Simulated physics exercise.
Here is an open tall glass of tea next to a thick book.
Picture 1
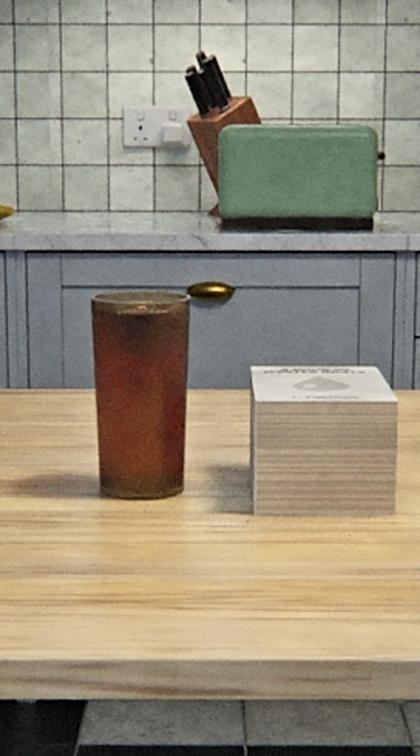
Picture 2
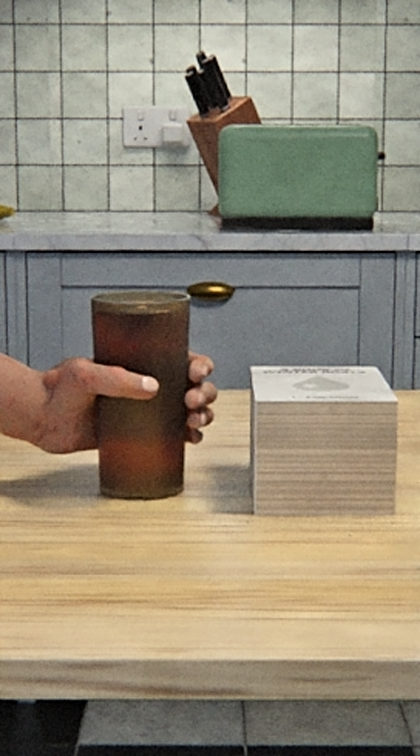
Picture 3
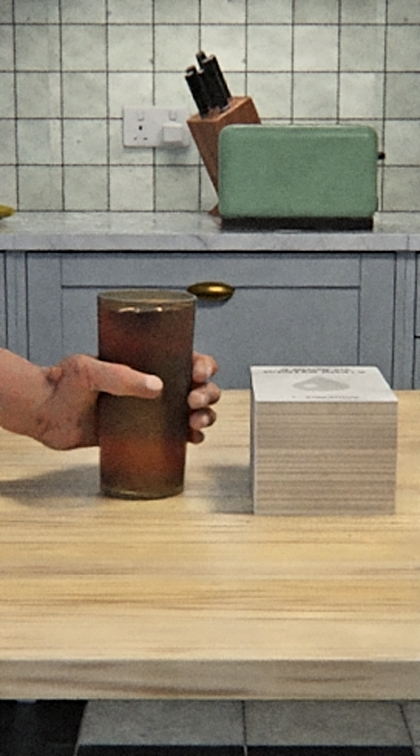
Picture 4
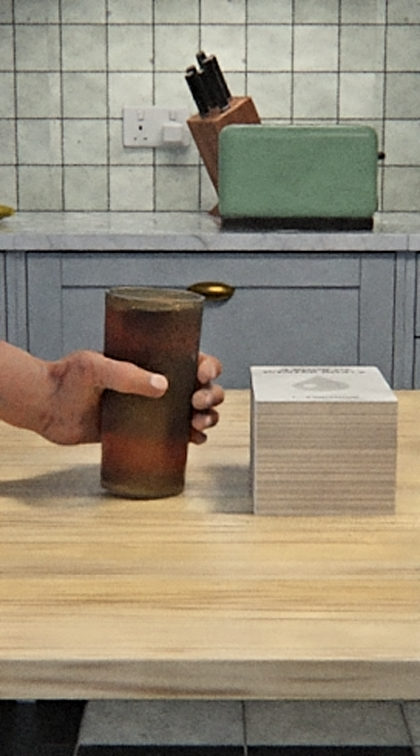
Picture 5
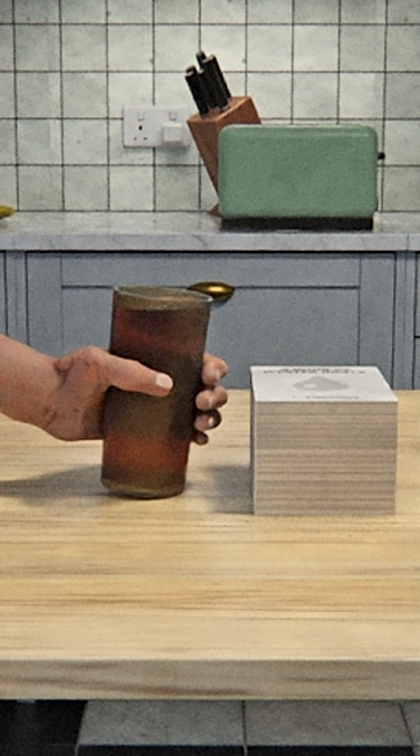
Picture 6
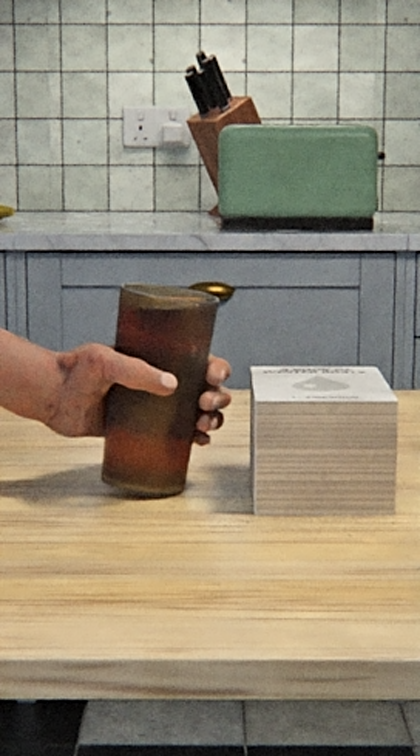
Tall glass of dark amber drink on a wooden kitchen table, a hand grasping it and tilting it slightly right towards a thick paper block.
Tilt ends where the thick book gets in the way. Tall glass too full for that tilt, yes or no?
Yes.
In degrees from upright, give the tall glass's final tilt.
About 30 degrees.
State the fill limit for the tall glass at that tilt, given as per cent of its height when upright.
Close to 85 %.
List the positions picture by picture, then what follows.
In the first picture, it stands upright; tall glass (142, 390) nearly full.
The second picture shows a hand takes hold; tall glass nearly full, surface at (141, 309); thick book (319, 437).
The third picture shows on the way over; tall glass (145, 389) nearly full.
In the fourth picture, it is leaning; tall glass nearly full, surface at (154, 306); thick book (319, 437).
The fifth picture shows tipping on its foot; tall glass (152, 387) nearly full.
In the sixth picture, the top moves towards the thick book; tall glass nearly full, surface at (168, 305); thick book (319, 437).
Next, the tall glass leans by about 20°; it has slopped over; all of the tea is inside.
After that, the tall glass leans by about 25°; it has slopped over; nearly all of the tea is inside.
Finally, the tall glass leans by about 30°, against the thick book; it has slopped over; nearly all of the tea is inside.
